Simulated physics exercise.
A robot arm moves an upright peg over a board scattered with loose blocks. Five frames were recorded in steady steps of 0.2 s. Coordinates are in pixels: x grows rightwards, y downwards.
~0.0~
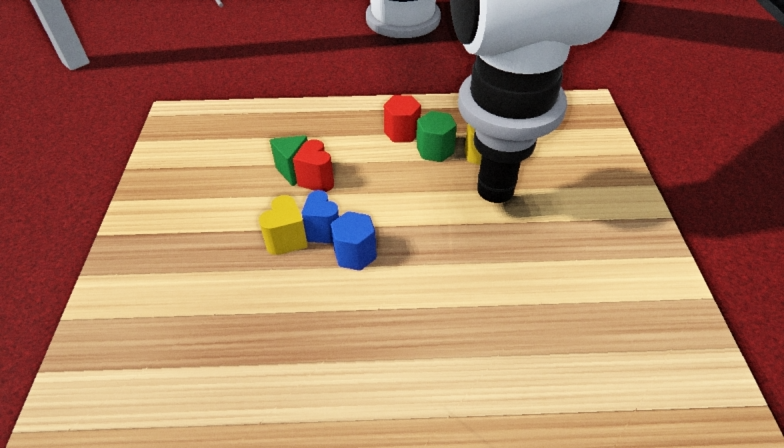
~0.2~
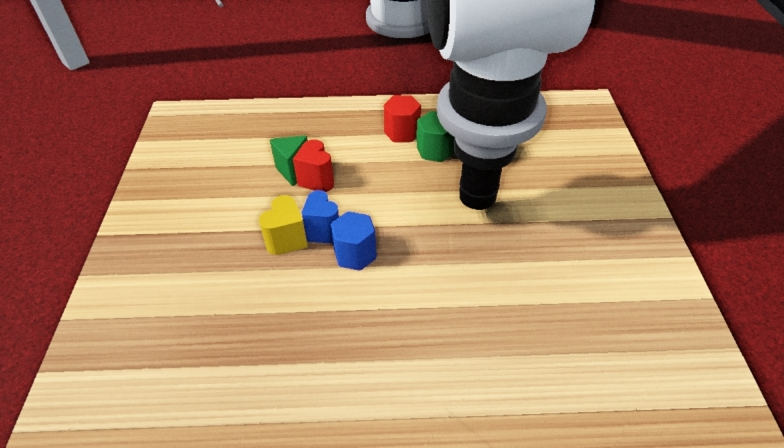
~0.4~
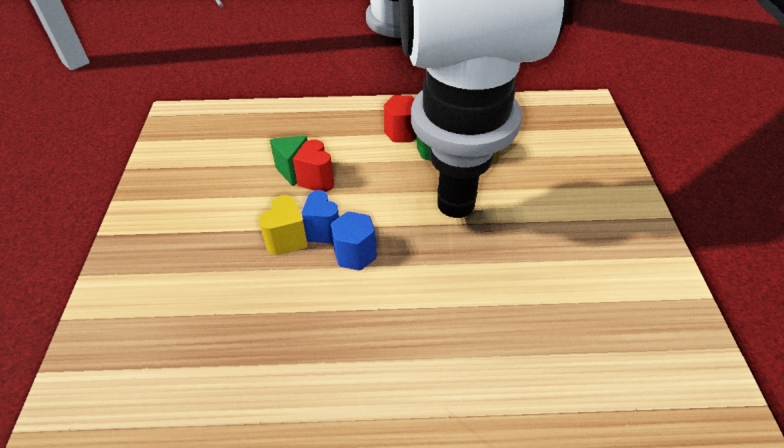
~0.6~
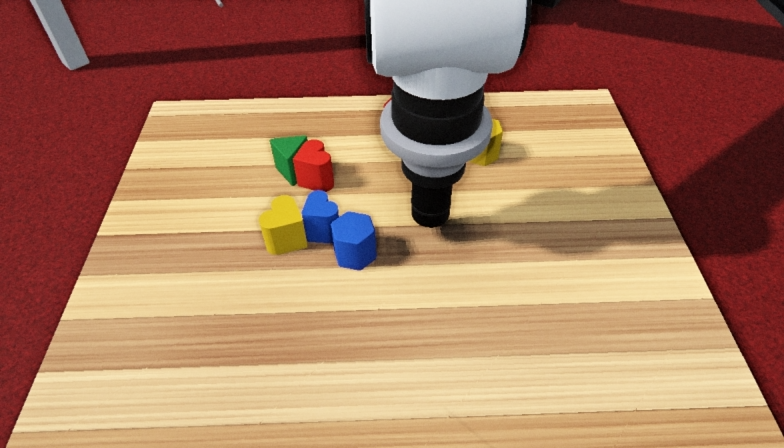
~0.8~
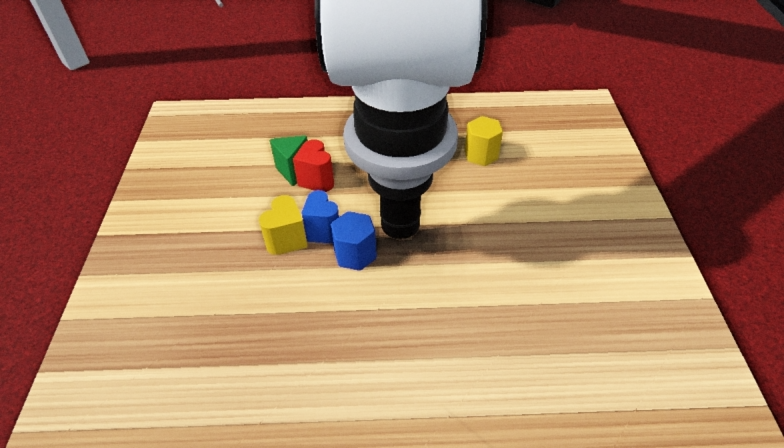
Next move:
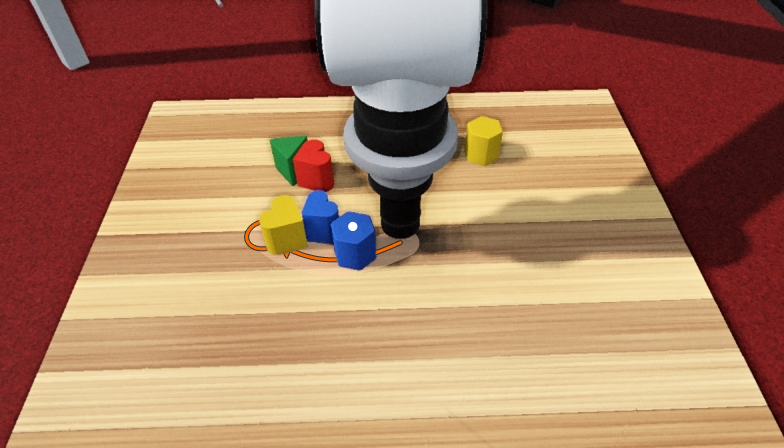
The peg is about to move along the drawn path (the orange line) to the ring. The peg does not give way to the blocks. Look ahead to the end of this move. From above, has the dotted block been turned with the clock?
Answer: No.
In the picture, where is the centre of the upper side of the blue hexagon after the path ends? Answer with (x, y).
At roughly (249, 245).
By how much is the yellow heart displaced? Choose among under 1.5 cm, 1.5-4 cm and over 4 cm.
Net shift: Above 4 cm.
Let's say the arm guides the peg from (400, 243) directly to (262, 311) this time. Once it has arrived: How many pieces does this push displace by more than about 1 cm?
One block shifts.
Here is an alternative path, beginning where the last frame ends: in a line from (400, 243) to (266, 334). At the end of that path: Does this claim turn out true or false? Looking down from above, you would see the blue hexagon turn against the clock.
Verdict: False.
Drawn move, from (400, 243) over (354, 258) and (304, 255) to (265, 235); the dot is on the blue hexagon.
What follows on the original path. One third of the way, peg (351, 242); blue hexagon (308, 237).
Two thirds of the way, peg (299, 238); yellow heart (275, 207), turned 10° anticlockwise; blue hexagon (258, 244), turned 25° anticlockwise.
At the end, peg (261, 217); yellow heart (247, 184); blue heart still; blue hexagon (249, 245), turned 40° anticlockwise.
